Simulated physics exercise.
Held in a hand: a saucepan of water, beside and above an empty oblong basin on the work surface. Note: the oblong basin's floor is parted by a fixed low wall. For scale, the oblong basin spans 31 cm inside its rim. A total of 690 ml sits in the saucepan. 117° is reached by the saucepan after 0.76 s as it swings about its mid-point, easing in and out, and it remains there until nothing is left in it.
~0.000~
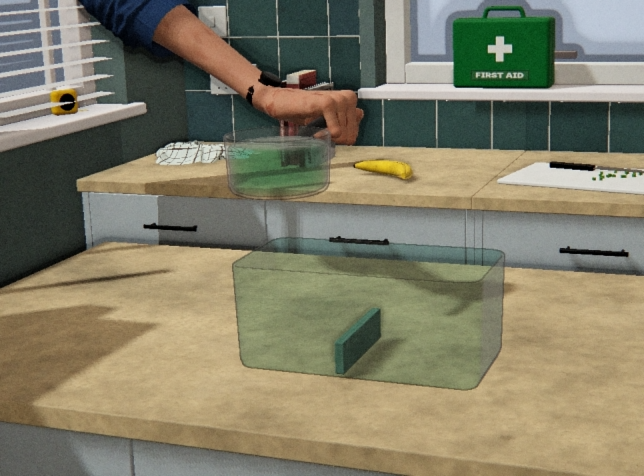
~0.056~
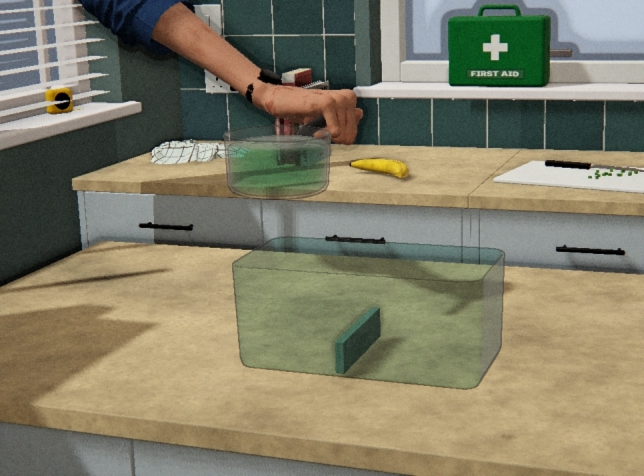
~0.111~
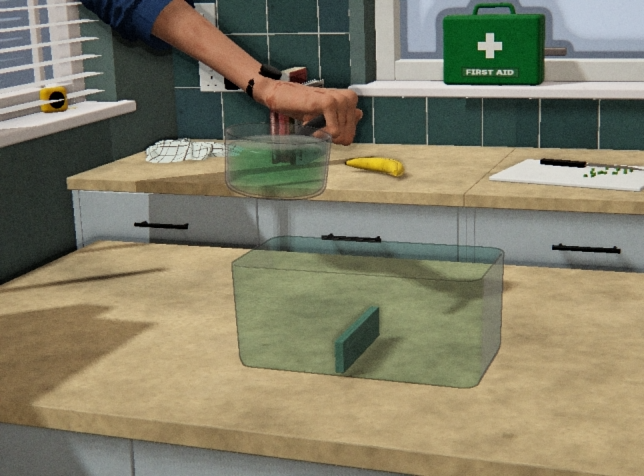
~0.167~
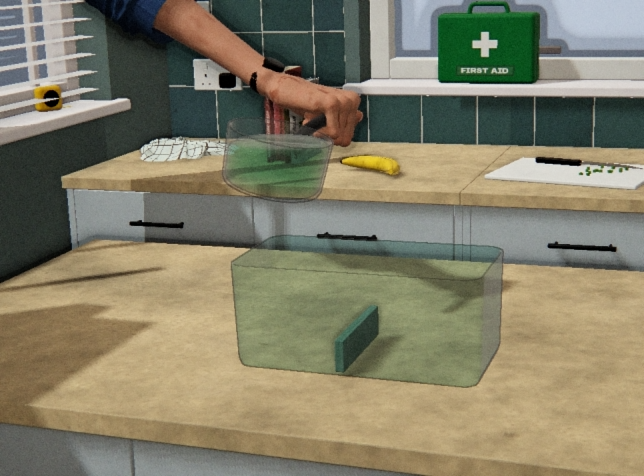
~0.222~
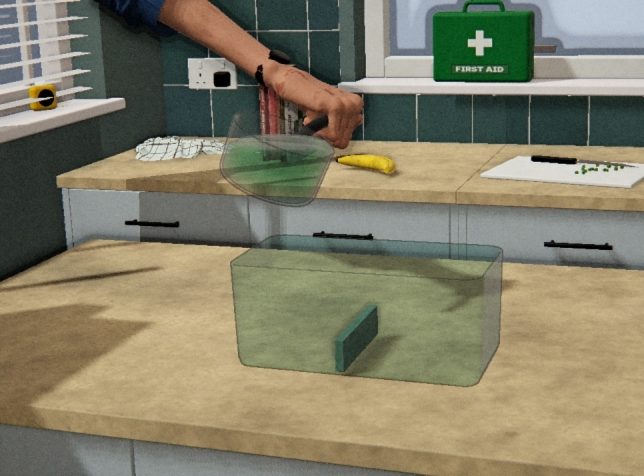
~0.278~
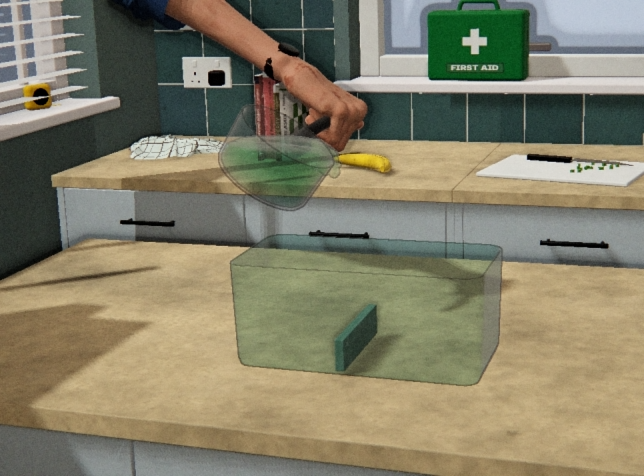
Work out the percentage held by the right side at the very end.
I would put it at 67 per cent.
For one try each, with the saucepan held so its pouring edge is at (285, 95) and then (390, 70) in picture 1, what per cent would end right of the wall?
In order, 30 and 75 per cent.
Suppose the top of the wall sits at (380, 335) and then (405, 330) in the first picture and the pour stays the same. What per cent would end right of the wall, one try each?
In order, 45 and 10 per cent.
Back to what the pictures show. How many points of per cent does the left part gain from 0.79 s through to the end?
I'd say near 5 percent.
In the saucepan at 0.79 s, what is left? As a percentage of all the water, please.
About 2 per cent.
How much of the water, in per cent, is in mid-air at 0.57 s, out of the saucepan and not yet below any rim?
Close to 32 in a hundred.
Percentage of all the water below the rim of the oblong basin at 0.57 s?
About 48%.
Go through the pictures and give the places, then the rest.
In the first picture, it leans 0°; its right rim is at (326, 137); the water meets the walls at (234, 142) and (326, 145); the oblong basin's rim runs from (254, 253) to (493, 268); the wall's top is at (358, 326).
In the second picture, it leans 2°; its right rim is at (326, 138); the water meets the walls at (234, 142) and (326, 145).
In the third picture, it leans 6°; its right rim is at (328, 141); the water meets the walls at (234, 140) and (327, 146).
In the fourth picture, it leans 13°; its right rim is at (329, 148); the water meets the walls at (234, 140) and (329, 146).
In the fifth picture, it leans 23°; its right rim is at (330, 157); the water meets the walls at (232, 142) and (333, 150); 1 per cent is over the edge.
In the sixth picture, it leans 35°; its right rim is at (330, 168); the water meets the walls at (230, 140) and (331, 157); 5 per cent is over the edge.
By 0.57 s the tilt is 100° and 21 per cent is still to pour, 3 is left of the wall and 44 right of it.
By 0.79 s the tilt is 117° and 2 per cent is still to pour, 27 is left of the wall and 68 right of it.
By 1.01 s the tilt is 117° and 0 per cent is still to pour, 32 is left of the wall and 67 right of it.
By 1.26 s the tilt is 117° and 0 per cent is still to pour, 32 is left of the wall and 67 right of it.
At rest 32 per cent lies left of the wall, 67 right of it and 1 outside.
